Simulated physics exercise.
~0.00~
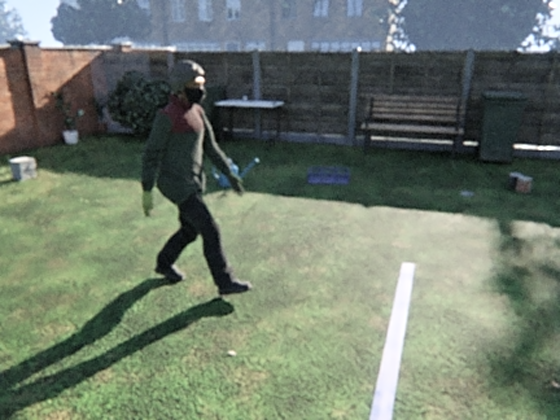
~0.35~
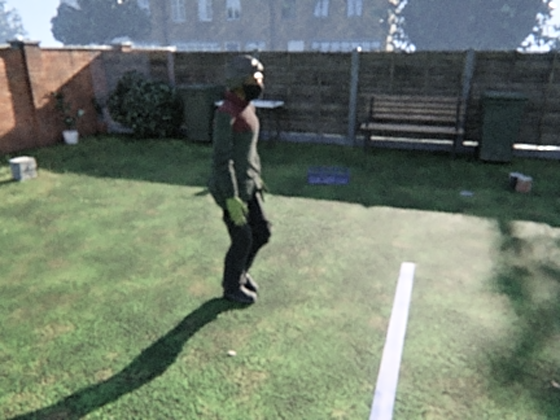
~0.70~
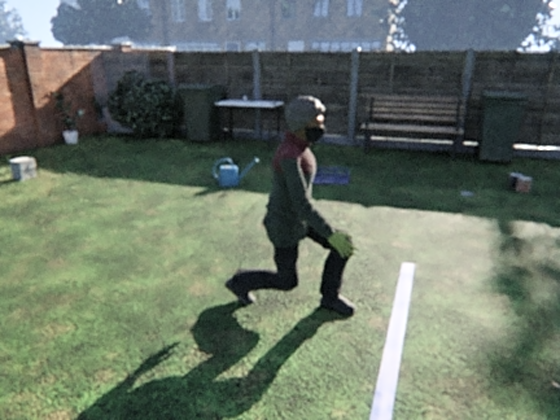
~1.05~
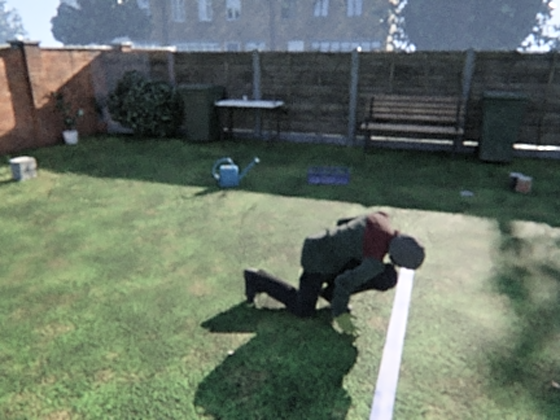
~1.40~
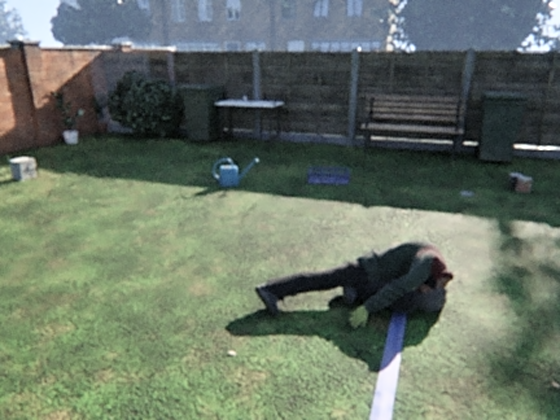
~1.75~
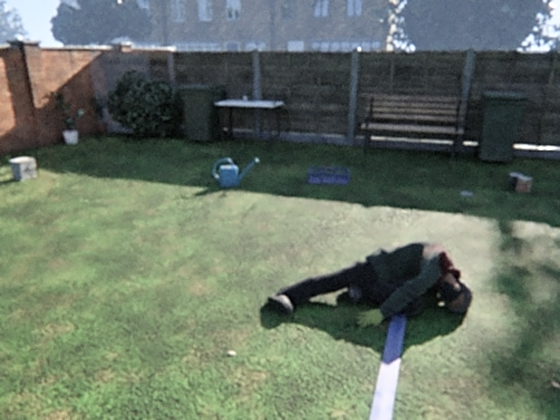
Masked person in dark clothing walking right across a lawn, sinking down and collapsing with head and chest across the blue tape.
